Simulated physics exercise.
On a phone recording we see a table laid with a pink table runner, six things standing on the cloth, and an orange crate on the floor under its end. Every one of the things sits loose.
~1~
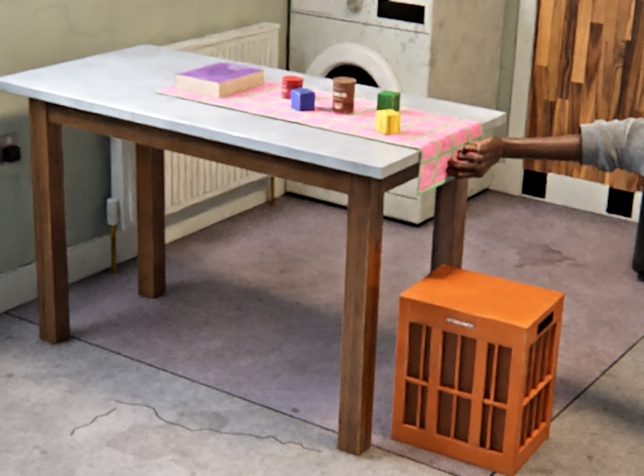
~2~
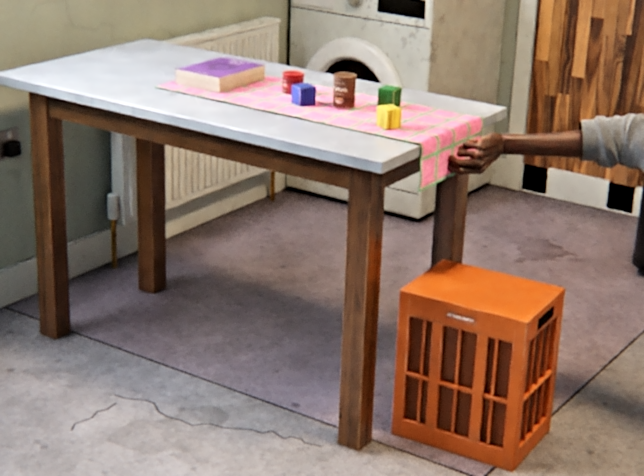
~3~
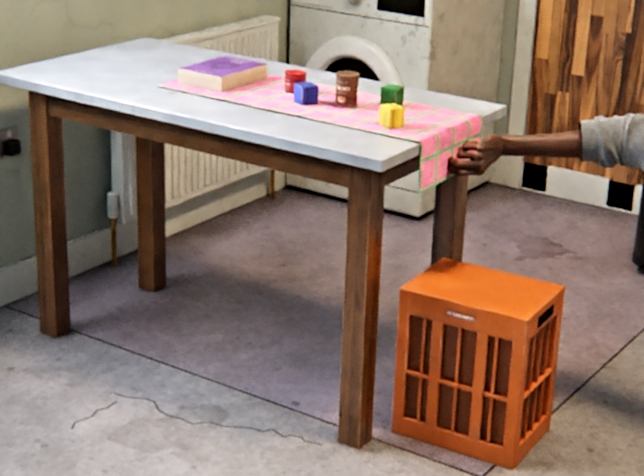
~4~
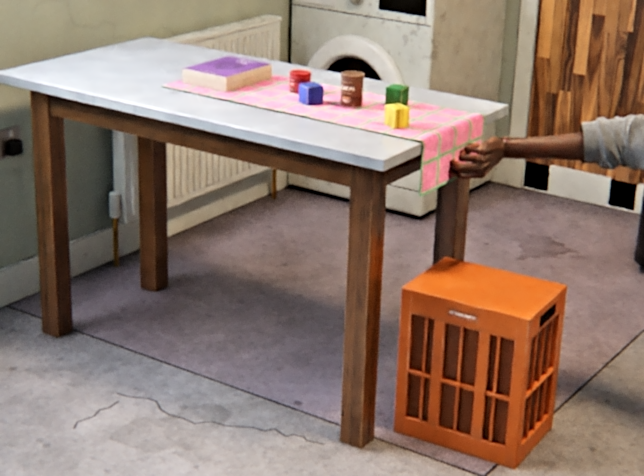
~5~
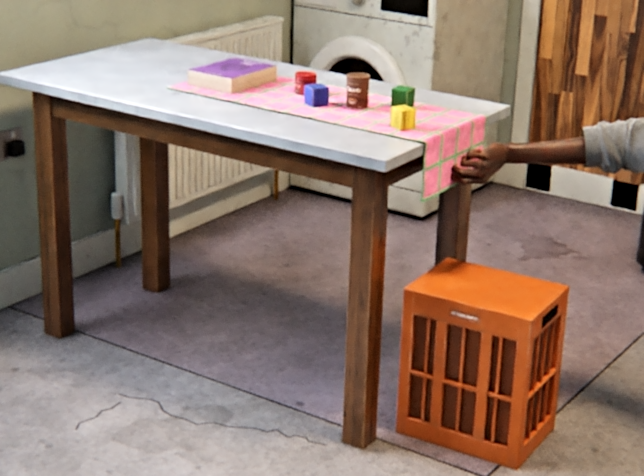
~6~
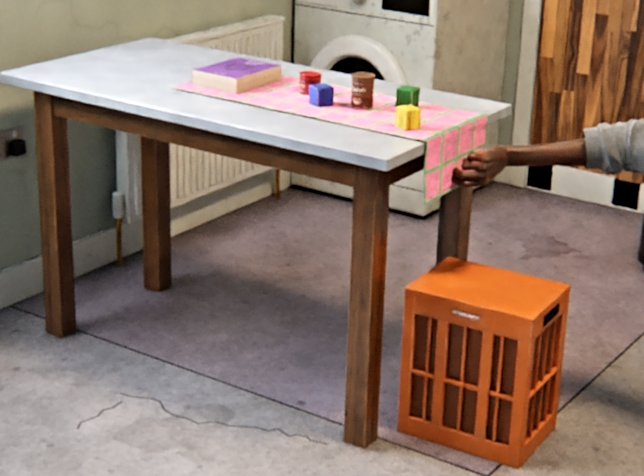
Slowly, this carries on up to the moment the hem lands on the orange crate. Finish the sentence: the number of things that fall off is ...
... two.
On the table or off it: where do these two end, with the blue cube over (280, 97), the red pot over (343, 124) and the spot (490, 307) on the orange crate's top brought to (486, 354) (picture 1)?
The blue cube stays aboard, and the red pot does not stay aboard.
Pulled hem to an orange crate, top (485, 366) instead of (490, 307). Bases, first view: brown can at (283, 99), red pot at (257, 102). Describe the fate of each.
Observed: Brown can remains seated; red pot remains seated.
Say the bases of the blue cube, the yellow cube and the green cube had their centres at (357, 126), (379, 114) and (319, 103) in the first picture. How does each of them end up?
Outcome: Blue cube is gone; yellow cube is gone; green cube keeps its perch.
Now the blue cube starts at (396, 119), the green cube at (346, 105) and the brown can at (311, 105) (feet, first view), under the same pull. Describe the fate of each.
Outcome: Blue cube falls away, green cube stays, brown can stays.
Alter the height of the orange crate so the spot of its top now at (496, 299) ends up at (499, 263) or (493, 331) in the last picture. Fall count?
Over the edge go 1 and 3.
Soon after, hem near (453, 214); all still up.
Then, hem near (452, 254); yellow cube gone.
Further on, hem on the crate; yellow cube and green cube gone.
At rest, hem on the crate; yellow cube and green cube gone. The table loses two.
